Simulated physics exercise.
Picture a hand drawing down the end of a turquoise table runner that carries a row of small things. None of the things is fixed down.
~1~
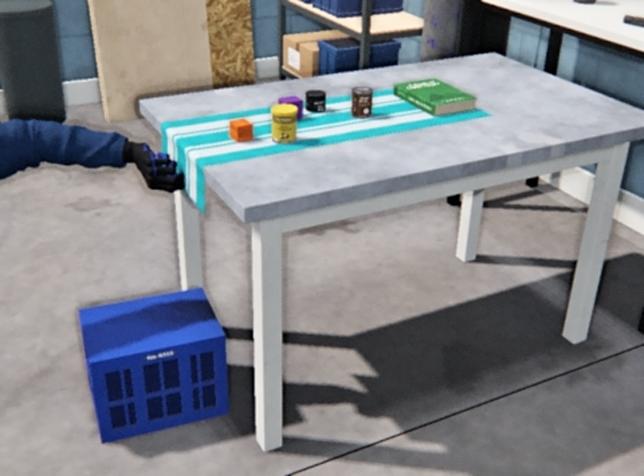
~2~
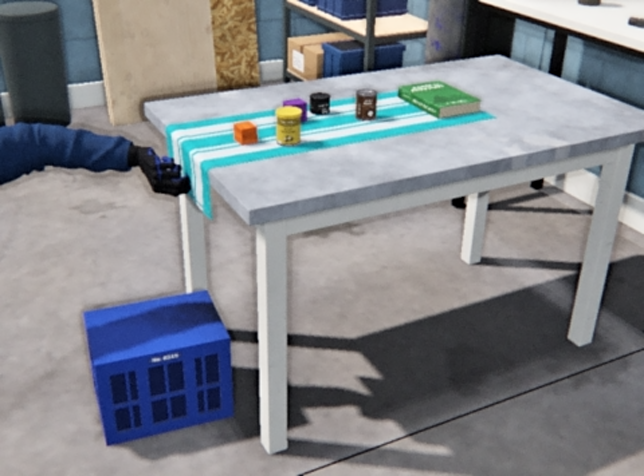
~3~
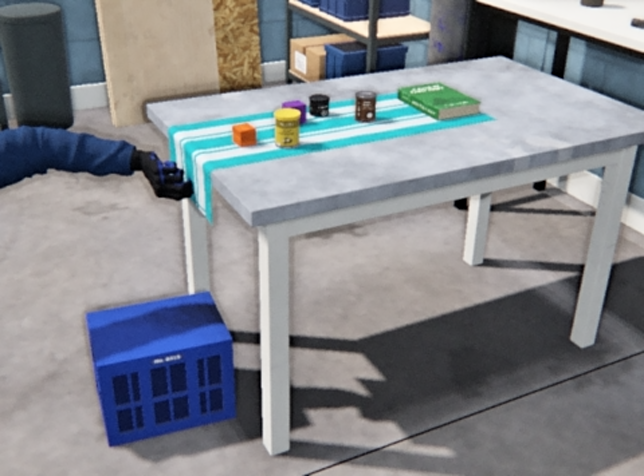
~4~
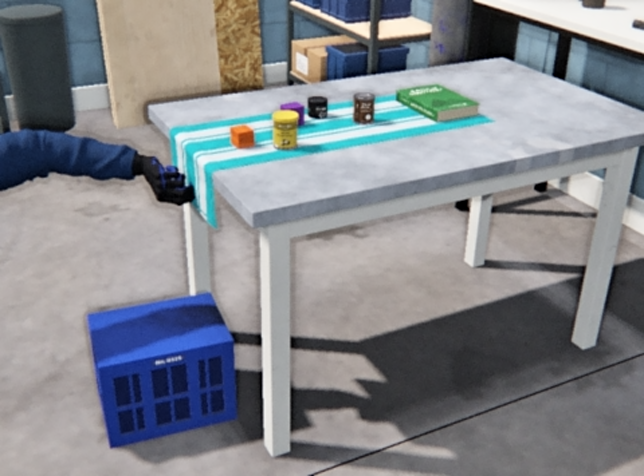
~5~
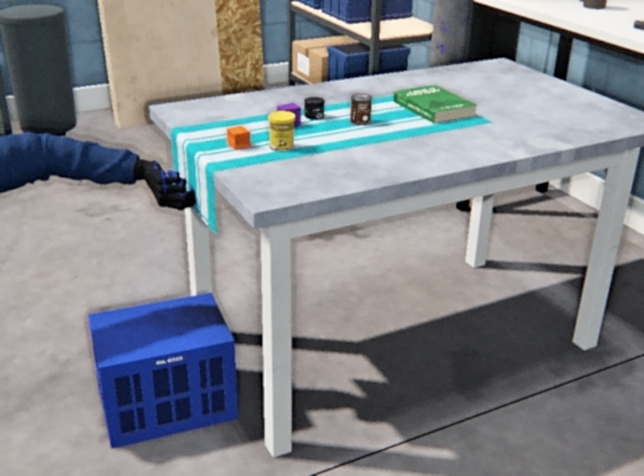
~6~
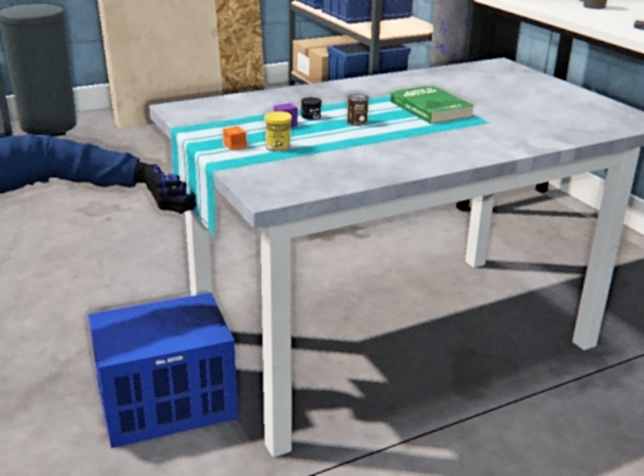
A turquoise striped runner slides slightly toward the left end of a gray table as a dark-gloved hand draws its hanging end down, carrying an orange cube, cans, other small items and a green book a little leftward.
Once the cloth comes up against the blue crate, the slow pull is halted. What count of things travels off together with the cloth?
A count of three.
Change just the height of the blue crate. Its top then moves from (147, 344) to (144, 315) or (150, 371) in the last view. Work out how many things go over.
Then 2 and 4.
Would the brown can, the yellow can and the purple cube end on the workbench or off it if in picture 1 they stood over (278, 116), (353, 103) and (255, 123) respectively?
The brown can tumbles off, the yellow can stays on, the purple cube falls.
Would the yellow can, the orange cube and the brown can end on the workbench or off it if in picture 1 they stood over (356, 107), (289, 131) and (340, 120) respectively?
Yellow can kept, orange cube dropped, brown can kept.
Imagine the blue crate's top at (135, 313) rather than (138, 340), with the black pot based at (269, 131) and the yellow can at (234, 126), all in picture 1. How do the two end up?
Outcome: Black pot is gone; yellow can is gone.
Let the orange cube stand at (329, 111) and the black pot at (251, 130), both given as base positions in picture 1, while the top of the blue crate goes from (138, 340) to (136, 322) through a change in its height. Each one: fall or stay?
Result: Orange cube still there, black pot gone.
A little later, hem near (196, 274); orange cube gone.
Next, hem on the crate; orange cube, yellow can and purple cube gone.
When it is over, hem on the crate; orange cube, yellow can and purple cube gone. Over the edge go three.
